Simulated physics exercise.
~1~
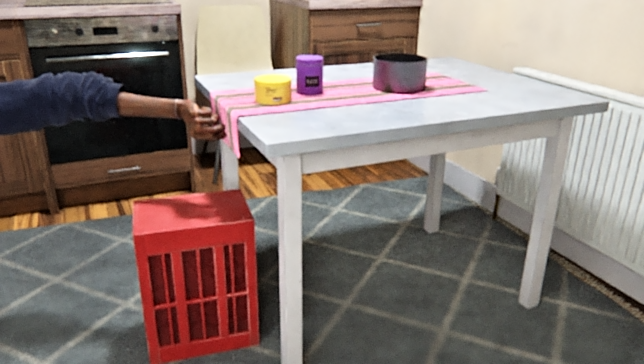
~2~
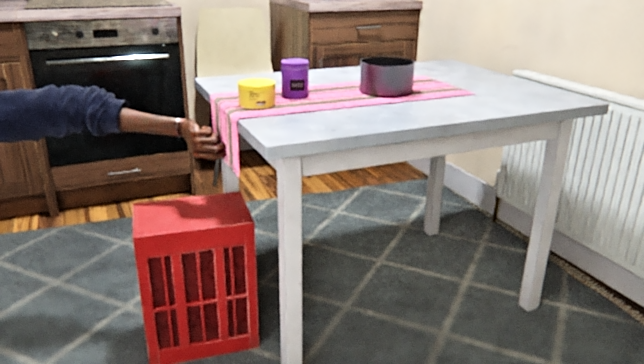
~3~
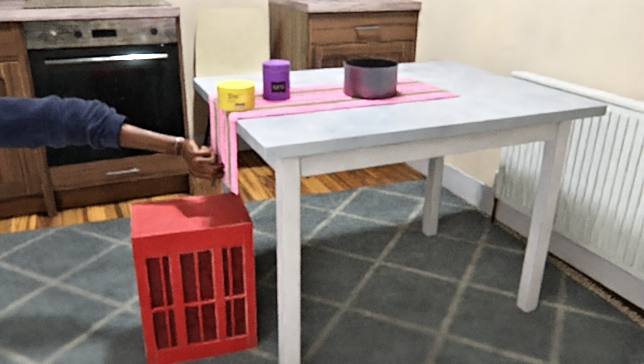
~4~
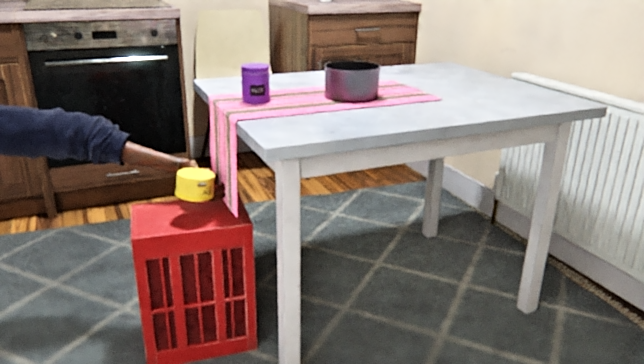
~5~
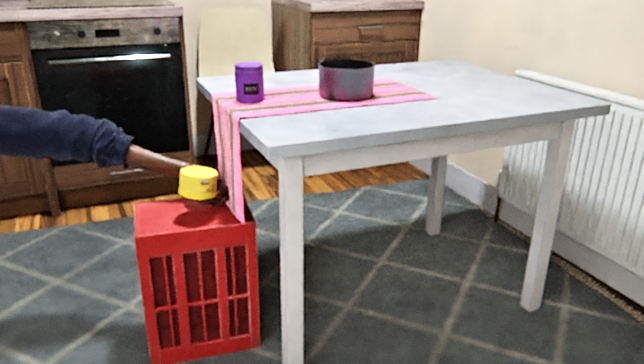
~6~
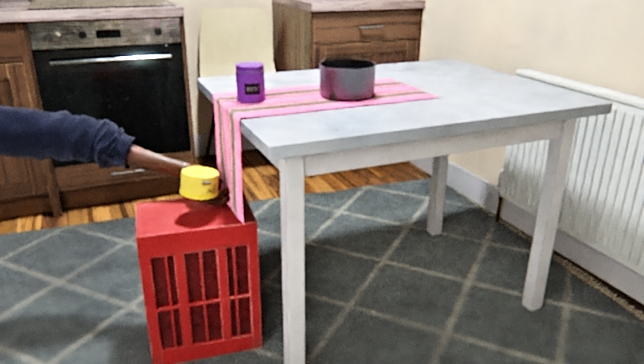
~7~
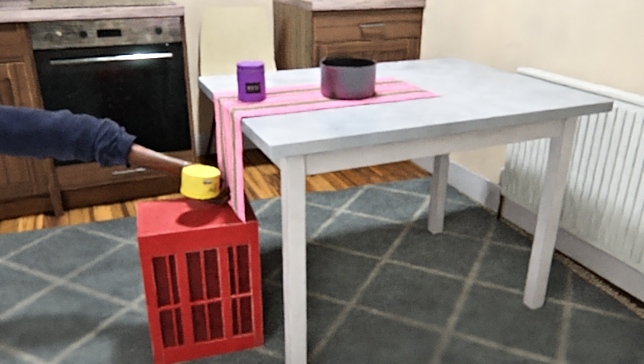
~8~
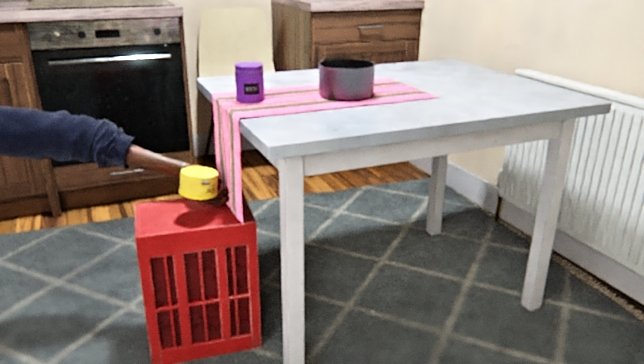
In the video, a hand slowly pulls down the hanging end of a pink table runner, carrying a yellow tub, a purple jar and a pot leftward. The tub goes over the edge and ends above the red crate by the hand, while the jar and pot stay on the table.
